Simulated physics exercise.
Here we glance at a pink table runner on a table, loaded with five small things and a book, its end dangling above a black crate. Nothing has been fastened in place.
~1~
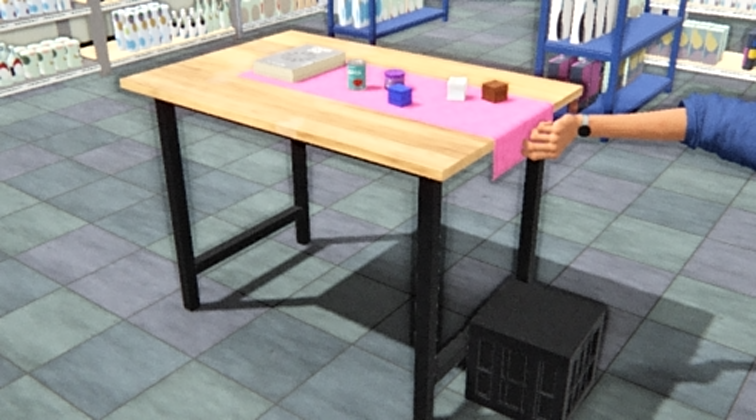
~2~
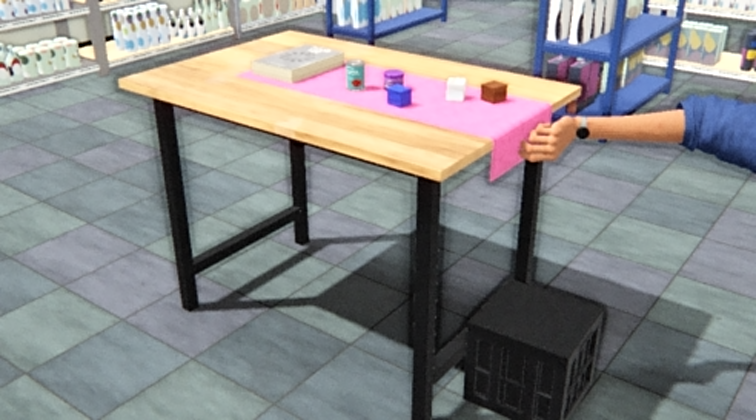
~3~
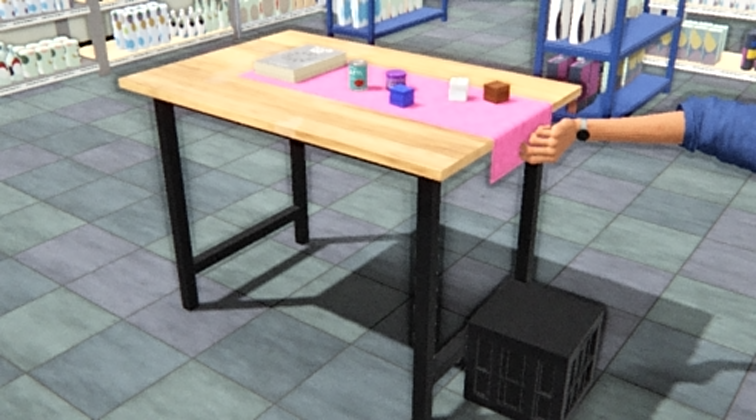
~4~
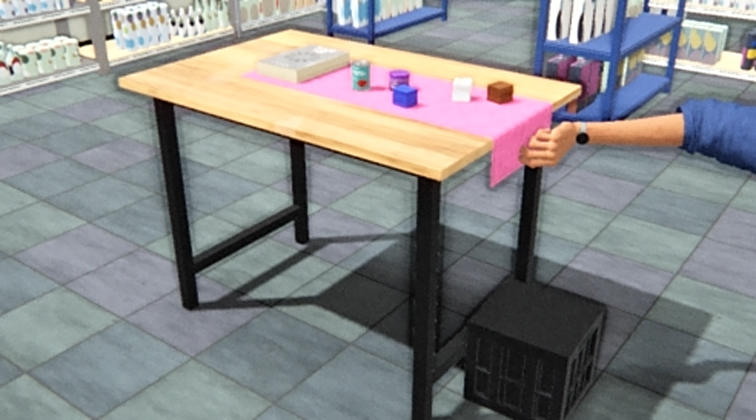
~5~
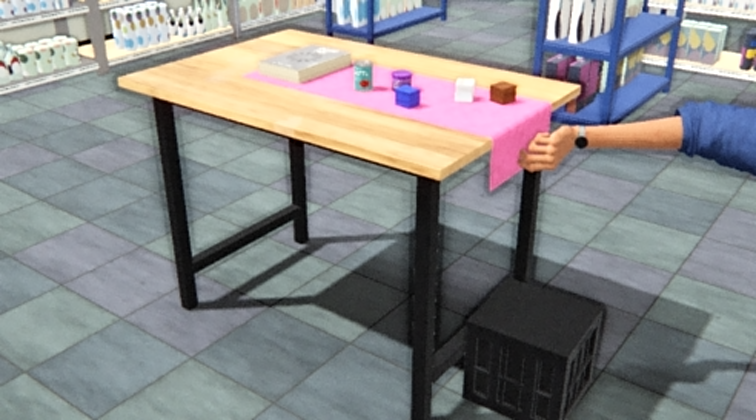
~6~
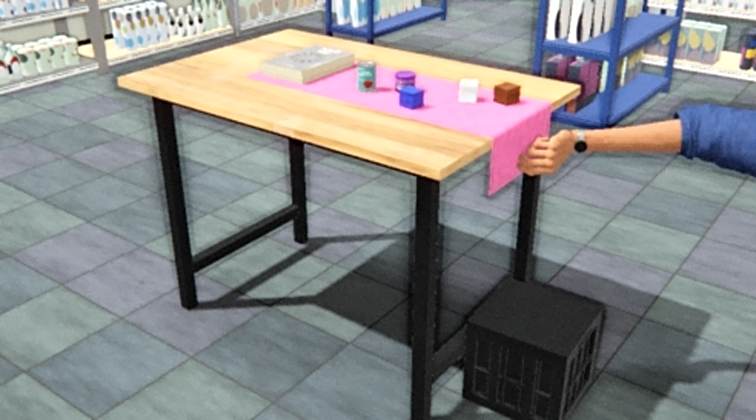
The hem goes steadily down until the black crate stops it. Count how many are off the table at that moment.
My guess is it ends up with four missing from the top.
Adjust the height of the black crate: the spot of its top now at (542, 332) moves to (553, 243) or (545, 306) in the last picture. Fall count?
We'd see 1, then 3.
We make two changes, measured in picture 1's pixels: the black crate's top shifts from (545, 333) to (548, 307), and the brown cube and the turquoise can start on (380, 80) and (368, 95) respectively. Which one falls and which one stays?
As for the brown cube, it stays in place; as for the turquoise can, it stays in place.
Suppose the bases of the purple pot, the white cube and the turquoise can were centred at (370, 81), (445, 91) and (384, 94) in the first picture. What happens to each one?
Start with the purple pot, which is kept; next the white cube, which is lost; last the turquoise can, which is lost.
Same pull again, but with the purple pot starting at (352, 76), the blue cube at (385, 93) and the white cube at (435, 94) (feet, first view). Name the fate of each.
Purple pot kept, blue cube dropped, white cube dropped.
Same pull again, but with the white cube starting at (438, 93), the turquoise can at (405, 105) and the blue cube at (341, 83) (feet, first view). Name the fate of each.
The white cube is carried off; the turquoise can comes down; the blue cube keeps its place on top.
Soon after, hem near (515, 258); brown cube and white cube gone.
Then, hem on the crate; brown cube, white cube and blue cube gone.
At rest, hem on the crate; brown cube, white cube, blue cube and purple pot gone. It carries off four.
